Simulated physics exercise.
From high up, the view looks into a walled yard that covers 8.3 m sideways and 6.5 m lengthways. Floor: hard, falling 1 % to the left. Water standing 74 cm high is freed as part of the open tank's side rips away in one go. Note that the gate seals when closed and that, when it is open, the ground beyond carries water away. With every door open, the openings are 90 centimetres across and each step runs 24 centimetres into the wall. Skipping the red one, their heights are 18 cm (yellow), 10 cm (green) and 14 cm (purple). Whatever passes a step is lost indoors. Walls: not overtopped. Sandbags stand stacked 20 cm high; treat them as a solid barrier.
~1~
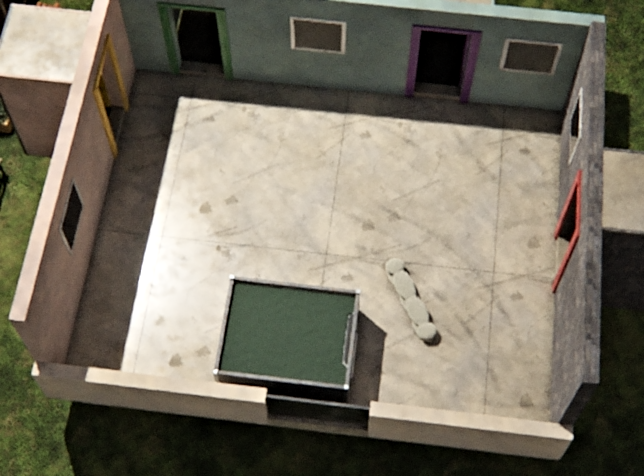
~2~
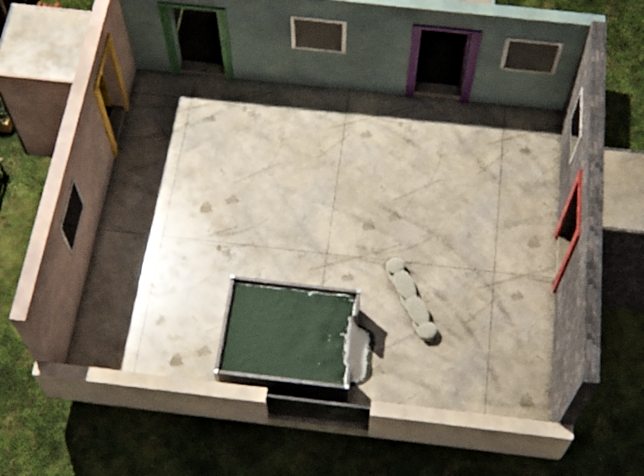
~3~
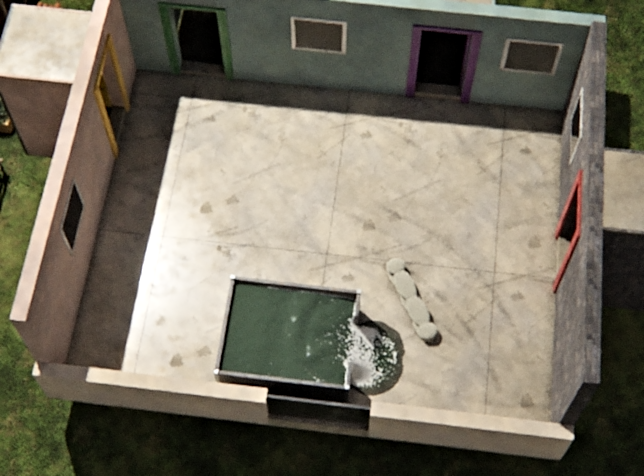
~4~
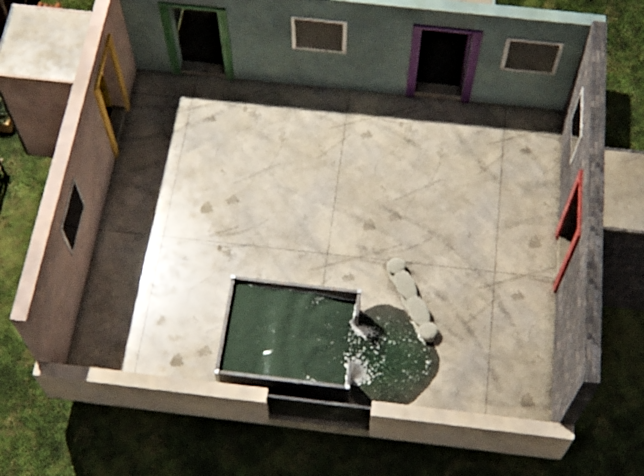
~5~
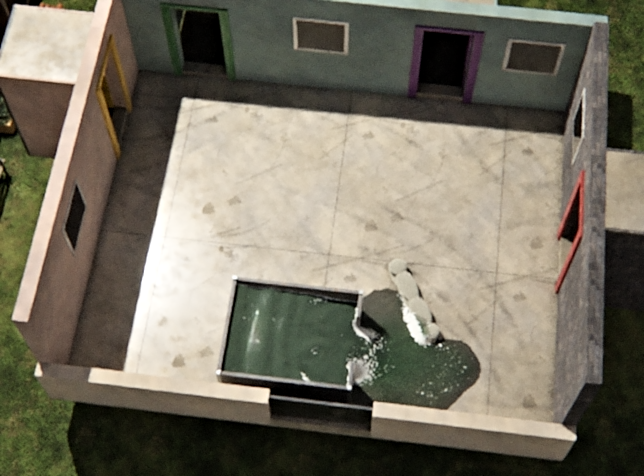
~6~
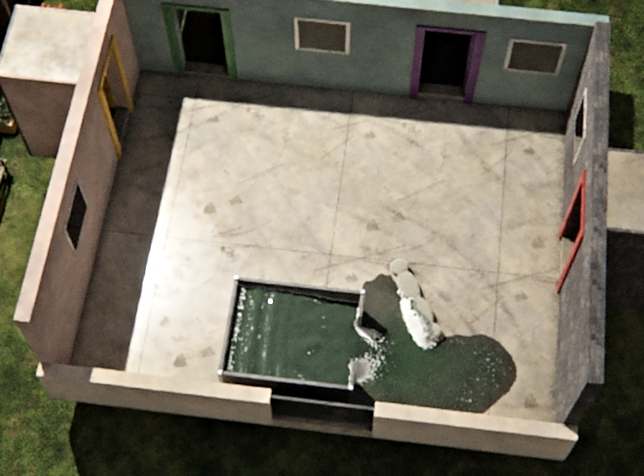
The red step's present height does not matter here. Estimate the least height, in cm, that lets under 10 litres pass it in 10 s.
I would say 5.5 cm.
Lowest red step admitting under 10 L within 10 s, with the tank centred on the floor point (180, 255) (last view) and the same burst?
In that case about 7.0 cm.
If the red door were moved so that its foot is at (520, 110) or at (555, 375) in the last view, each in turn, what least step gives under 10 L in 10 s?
Around 13.5 and 28 cm respectively.
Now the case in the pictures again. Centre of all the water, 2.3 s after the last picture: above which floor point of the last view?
Look at about (395, 346) in the last view.
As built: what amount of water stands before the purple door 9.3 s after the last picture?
It comes to about 7.0 centimetres deep.
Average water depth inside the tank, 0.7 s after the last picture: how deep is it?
Close to 51 cm deep on average.
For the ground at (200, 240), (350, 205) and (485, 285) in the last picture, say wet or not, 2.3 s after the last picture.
1: Unwetted; 2: Awash; 3: Awash.
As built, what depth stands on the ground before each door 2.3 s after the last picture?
Lab note, cm: Yellow 0; green 0; purple 0; red 10.
Then, 0.7 s after the last picture water covers 15 % of the floor, deepest (41 cm) near (554, 438); it has not reached the red door.
Then, 2.3 s after the last picture water covers 30 % of the floor, deepest (32 cm) near (554, 417); 10 cm at the red door, 0 litres in over its 15 cm step.
Then, 9.3 s after the last picture water covers 80 % of the floor, deepest (14 cm) near (137, 85); 5 cm at the red door, 0 litres in over its 15 cm step.
At the red door as built, the water peaked near 10 cm, 2.5 s after the last picture.
Run again over the same 10 s with other heights there, 18 litres in over 4.5 cm, 7 litres over 6 cm. The limit of 10 litres is kept from about 5.5 cm up.
